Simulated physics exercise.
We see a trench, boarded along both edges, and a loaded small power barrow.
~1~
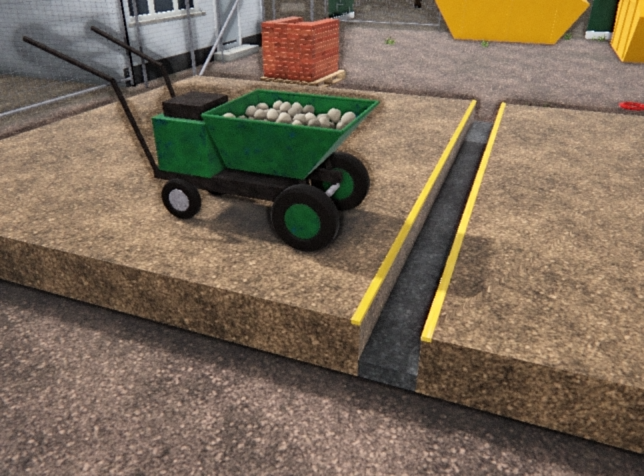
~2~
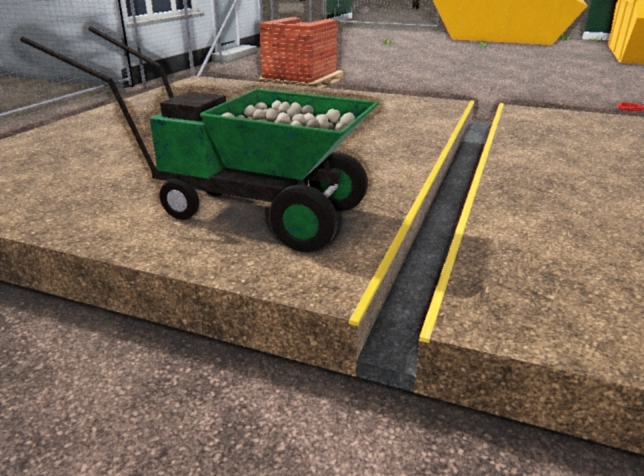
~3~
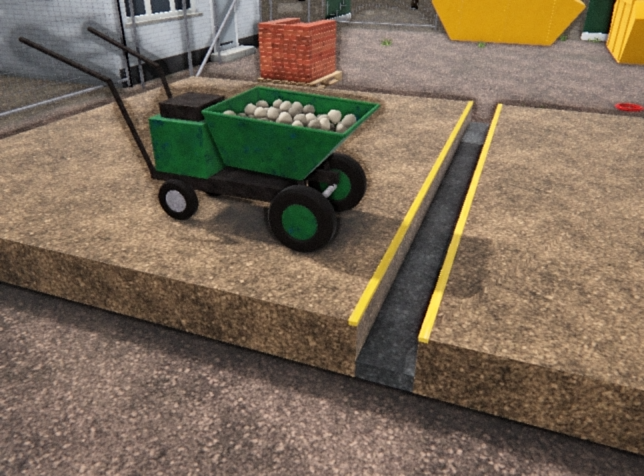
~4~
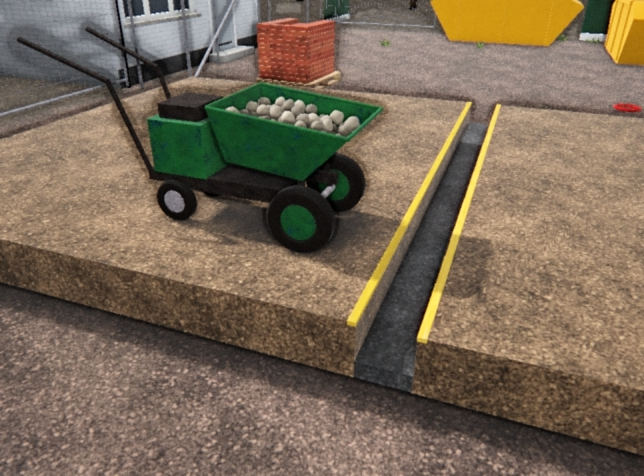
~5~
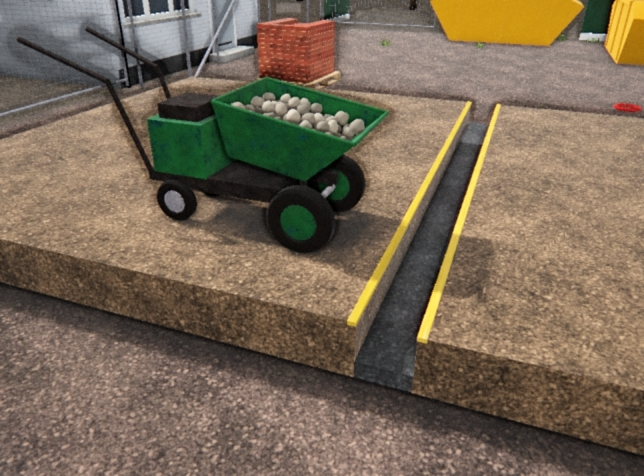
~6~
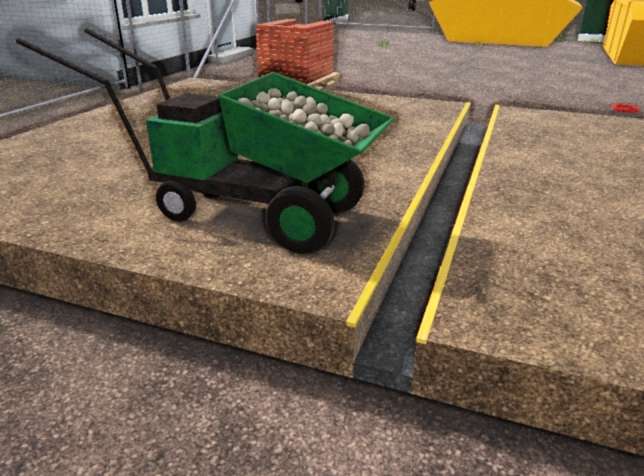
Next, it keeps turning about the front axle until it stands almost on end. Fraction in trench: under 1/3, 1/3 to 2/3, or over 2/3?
Over 2/3.
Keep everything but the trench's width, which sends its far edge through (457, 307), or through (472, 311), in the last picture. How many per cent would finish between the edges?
The first try comes to close to 100 per cent, the next to 100 per cent.
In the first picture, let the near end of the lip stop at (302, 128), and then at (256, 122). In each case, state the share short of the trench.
You'd get 10 in a hundred the first time and 50 in a hundred the second.
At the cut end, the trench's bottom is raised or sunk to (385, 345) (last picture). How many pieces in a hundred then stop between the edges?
Estimate: Approx. 60 in a hundred.
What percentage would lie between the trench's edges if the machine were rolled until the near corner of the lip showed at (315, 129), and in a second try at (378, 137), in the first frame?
About 80 %, then 0 %.
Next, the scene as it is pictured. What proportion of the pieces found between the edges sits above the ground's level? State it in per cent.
Roughly 10 percent.
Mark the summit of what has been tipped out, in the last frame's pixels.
Approximate top: (475, 268).
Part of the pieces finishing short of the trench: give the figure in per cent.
0 per cent.
Soon after the last picture, skip tipped steeply; all in the skip.
A little later, skip tipped steeply; most in the skip; a small part in or heaped over the trench; a stray few beyond it; a stray few falling.
Later still, skip tipped right over; a small part in the skip; most in or heaped over the trench; a small part beyond it.
By the end, skip tipped right over; a stray few in the skip; most in or heaped over the trench; a small part beyond it.
